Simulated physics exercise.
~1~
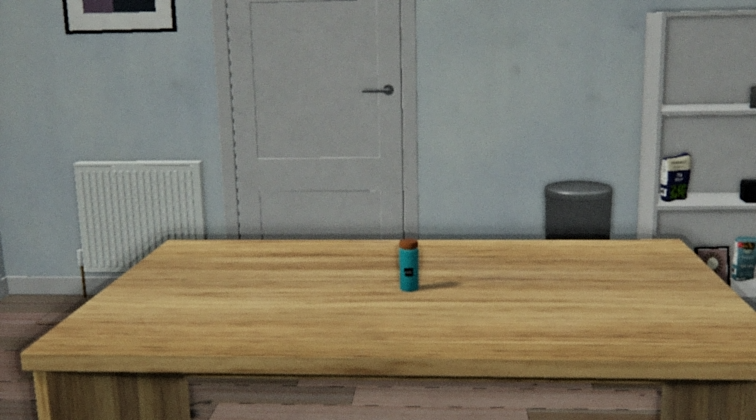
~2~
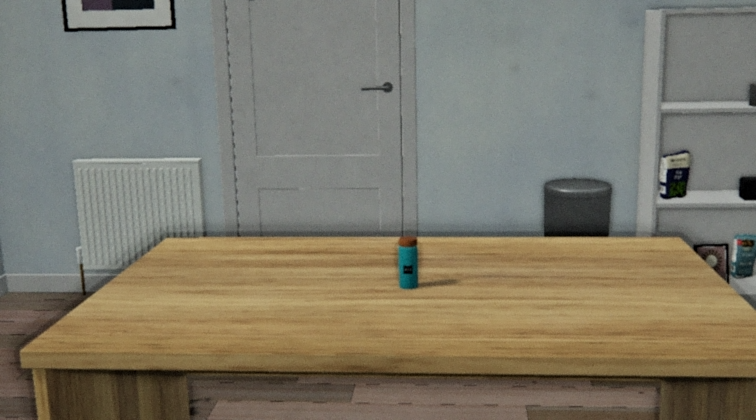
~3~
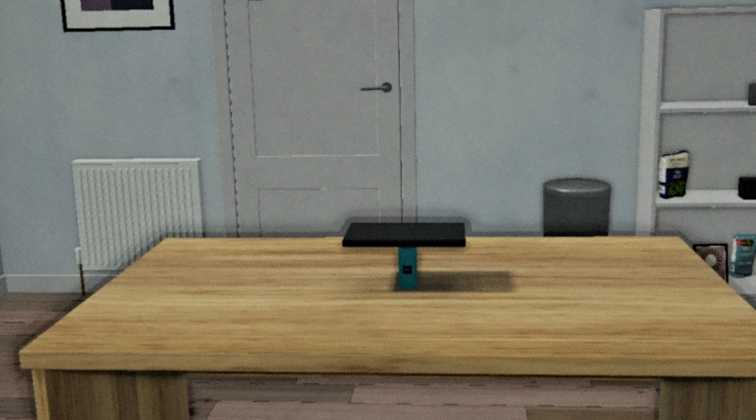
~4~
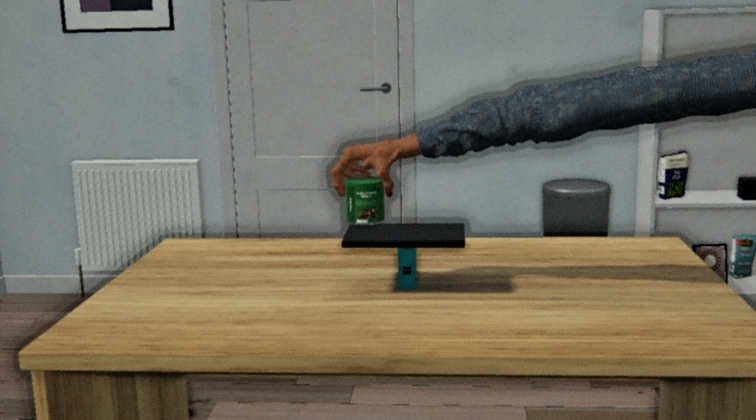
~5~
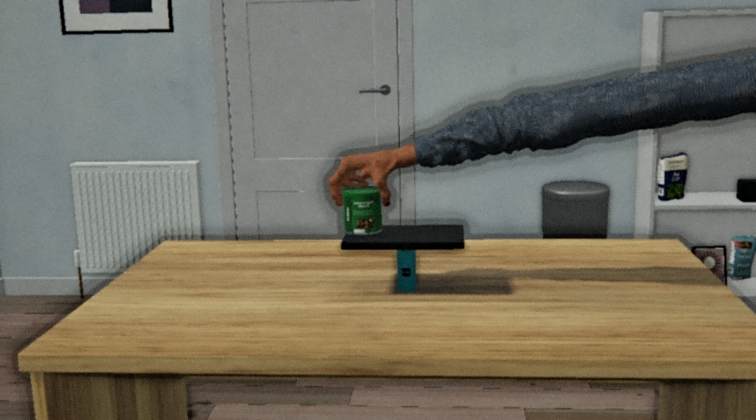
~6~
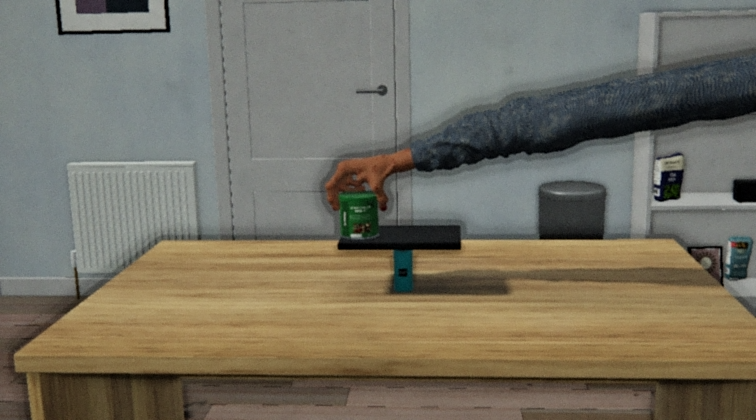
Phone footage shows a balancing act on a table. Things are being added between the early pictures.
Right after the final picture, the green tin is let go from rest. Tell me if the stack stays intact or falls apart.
The stack falls apart.
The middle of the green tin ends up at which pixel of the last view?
The object ends up somewhere around (325, 275).
Then, 0.30 s on from there, green tin now fallen; black lid turned 52° from how it was put.
Then, 0.50 s on from there, black lid on its side.
Then, 0.90 s on from there, black lid now fallen; turquoise shaker turned 72° from how it was put.
Then, 1.00 s on from there, turquoise shaker on its side.
In the end, fallen, green tin, turquoise shaker and black lid. At the end, from the last picture's camera, green tin near (325, 275). The stack loses its balance.
